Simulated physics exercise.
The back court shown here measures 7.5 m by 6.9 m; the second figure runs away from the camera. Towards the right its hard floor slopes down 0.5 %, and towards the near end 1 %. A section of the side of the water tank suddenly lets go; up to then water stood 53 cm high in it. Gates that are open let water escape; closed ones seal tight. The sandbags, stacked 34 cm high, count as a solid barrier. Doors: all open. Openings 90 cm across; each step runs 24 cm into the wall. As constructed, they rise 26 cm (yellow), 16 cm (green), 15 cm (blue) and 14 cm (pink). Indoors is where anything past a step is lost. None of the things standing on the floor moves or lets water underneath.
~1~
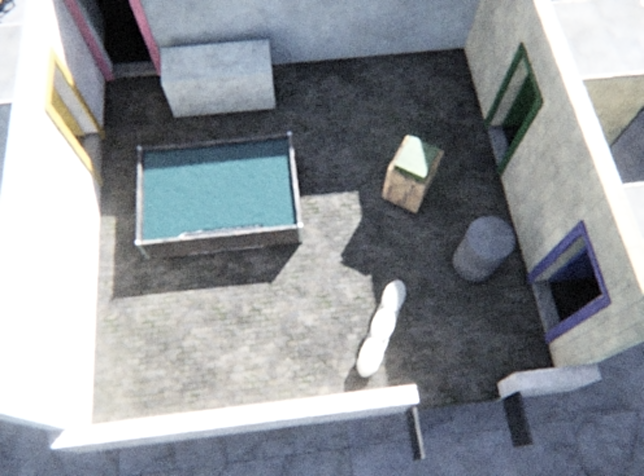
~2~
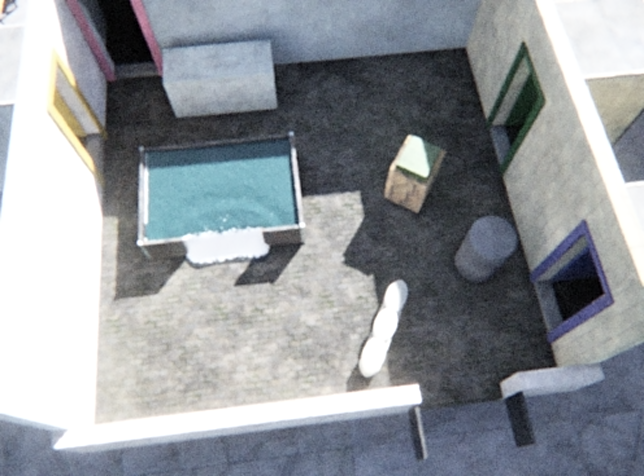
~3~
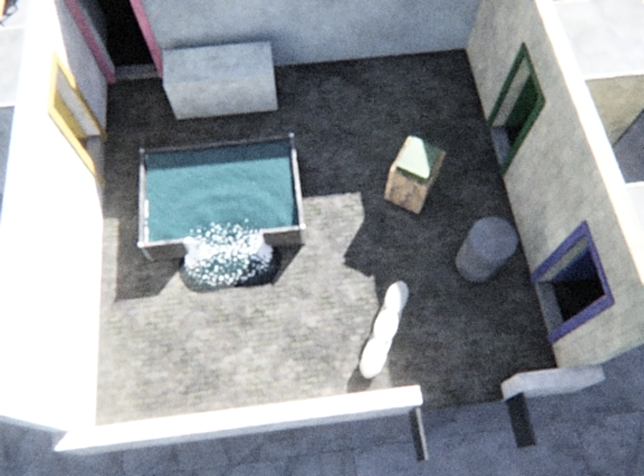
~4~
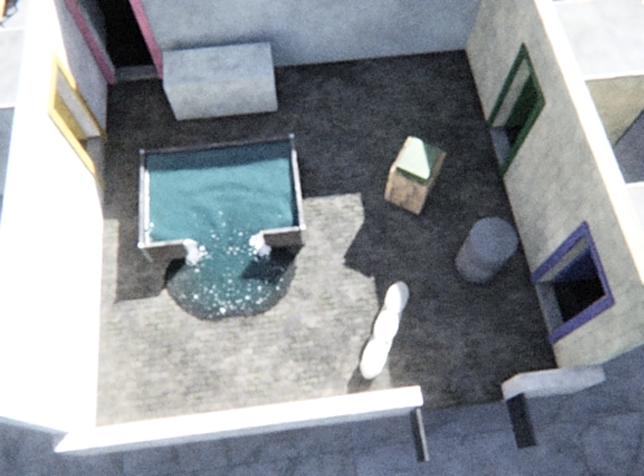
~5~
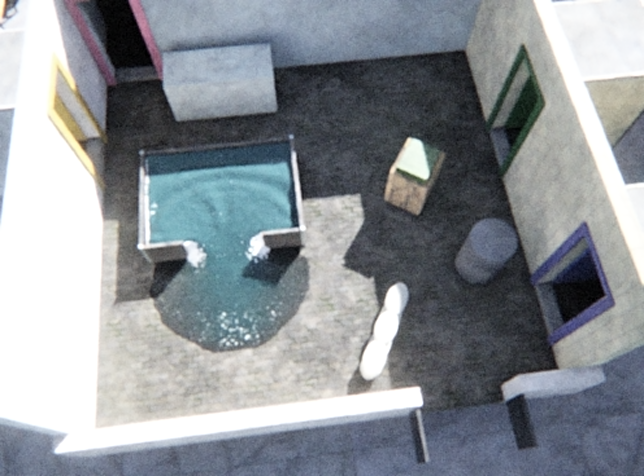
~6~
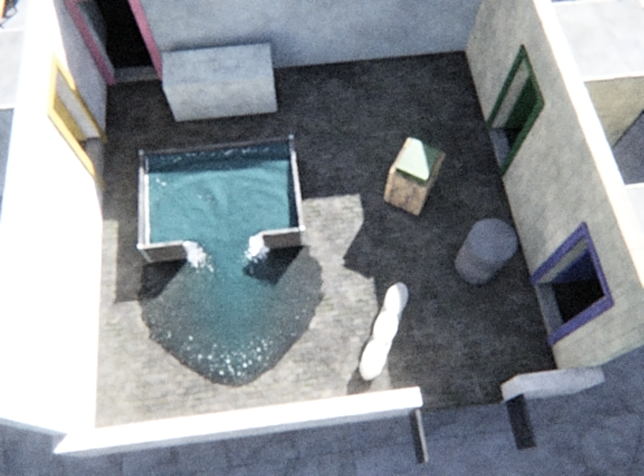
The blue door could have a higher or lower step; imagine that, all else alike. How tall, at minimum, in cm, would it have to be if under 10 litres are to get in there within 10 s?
It would need to be about 7 cm tall.
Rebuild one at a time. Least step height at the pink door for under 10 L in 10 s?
The pink door needs around 7.5 cm.
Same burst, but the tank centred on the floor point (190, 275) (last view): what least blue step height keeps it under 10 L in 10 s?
With that change, some 8.0 centimetres.
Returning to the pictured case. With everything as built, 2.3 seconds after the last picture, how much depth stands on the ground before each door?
Depths in cm: Yellow 0, green 0, blue 0, pink 0.
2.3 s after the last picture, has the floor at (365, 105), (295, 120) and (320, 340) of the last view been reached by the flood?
In turn: Still dry, not reached, under water.
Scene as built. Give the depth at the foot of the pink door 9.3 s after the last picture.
Some 7.5 cm.
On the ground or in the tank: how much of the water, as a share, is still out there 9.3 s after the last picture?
I'd put it at about 96 per cent.
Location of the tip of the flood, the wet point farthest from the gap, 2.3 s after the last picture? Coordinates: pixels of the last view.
Around (554, 378).
Then, 0.7 s after the last picture water covers 20 % of the floor, deepest (31 cm) near (233, 419); it has not reached the blue door.
Then, 2.3 s after the last picture water covers 30 % of the floor, deepest (29 cm) near (106, 435); it has not reached the blue door.
Then, 9.3 s after the last picture water covers 95 % of the floor, deepest (12 cm) near (324, 407); 6 cm at the blue door, 0 litres in over its 15 cm step.
At the blue door as built, the water peaked near 10 cm, 3.1 s after the last picture.
Run again over the same 10 s with other heights there, 19 litres in over 6 cm, 2 litres over 8.5 cm. The limit of 10 litres is kept from about 7 cm up.
